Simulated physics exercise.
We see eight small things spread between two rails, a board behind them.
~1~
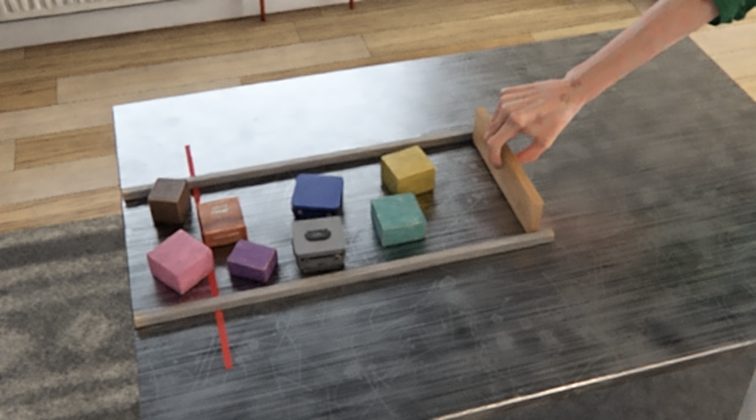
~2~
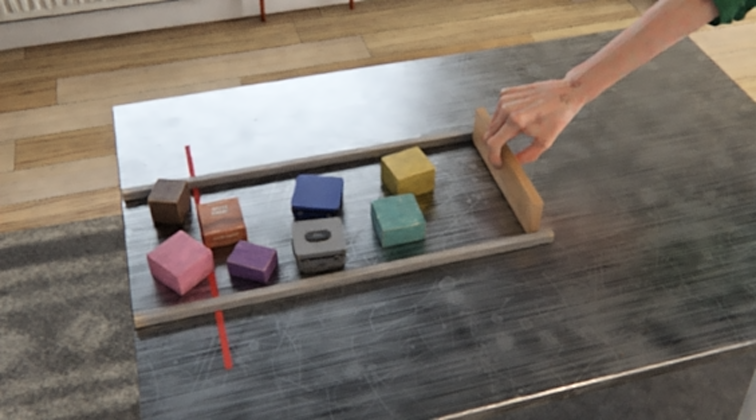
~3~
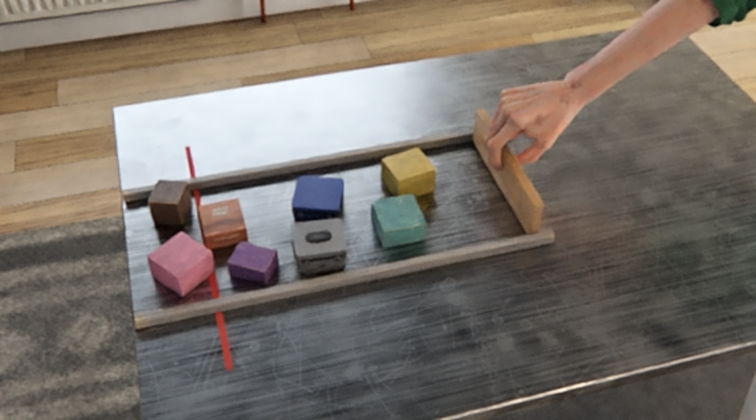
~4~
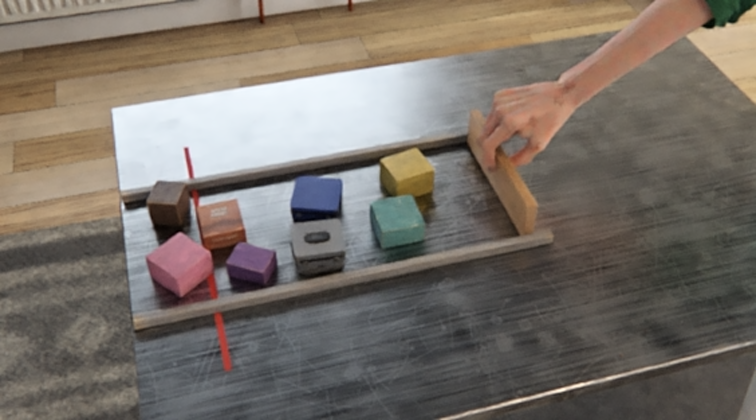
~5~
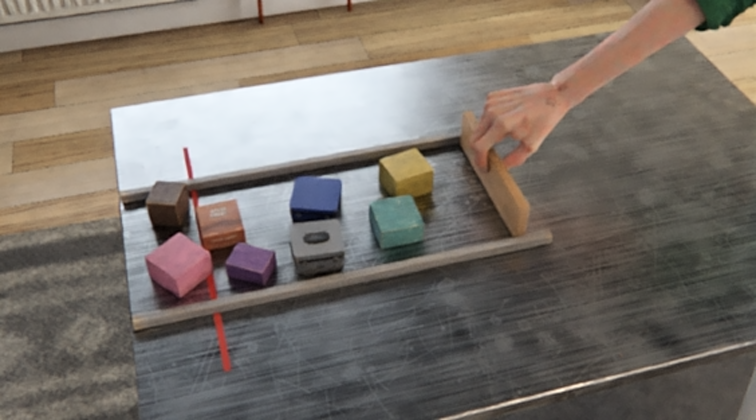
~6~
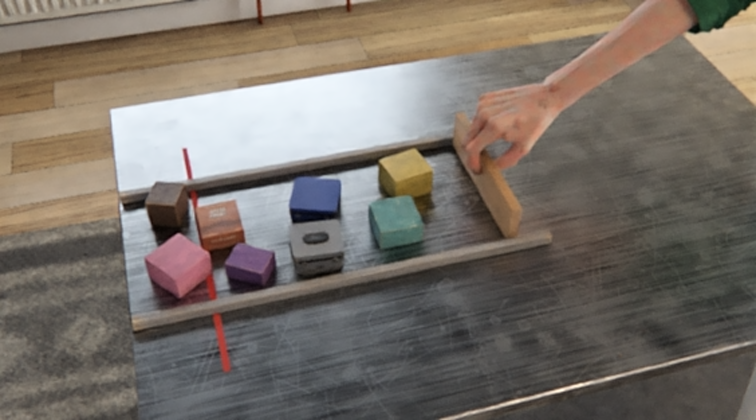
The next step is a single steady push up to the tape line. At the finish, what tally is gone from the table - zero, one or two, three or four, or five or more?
The tally gone is three or four.
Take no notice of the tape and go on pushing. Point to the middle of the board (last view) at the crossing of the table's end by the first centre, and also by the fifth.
First: Around (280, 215). Next: Around (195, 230).
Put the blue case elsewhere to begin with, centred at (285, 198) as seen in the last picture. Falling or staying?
I reckon it remains in place.
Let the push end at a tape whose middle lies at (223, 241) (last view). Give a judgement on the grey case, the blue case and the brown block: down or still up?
As for the grey case, it keeps its spot; the blue case keeps its spot; the brown block keeps its spot.
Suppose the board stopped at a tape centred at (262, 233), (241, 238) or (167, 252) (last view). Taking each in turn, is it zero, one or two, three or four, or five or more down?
Either one or two; one to two; five or more.
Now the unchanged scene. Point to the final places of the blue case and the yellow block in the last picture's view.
Same order as the question: First (130, 243), second (176, 220).
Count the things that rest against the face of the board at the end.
The count is 2.
Soon after, none off yet; brown block at rest near (168, 204); pink block at rest near (179, 265); orange box at rest near (220, 225).
After that, none off yet; brown block moving near (159, 204); pink block displaced about its own width near (138, 268); orange box displaced about its own width near (177, 236).
In the end, the number that fall off is three or four; gone, purple block, orange box and pink block.
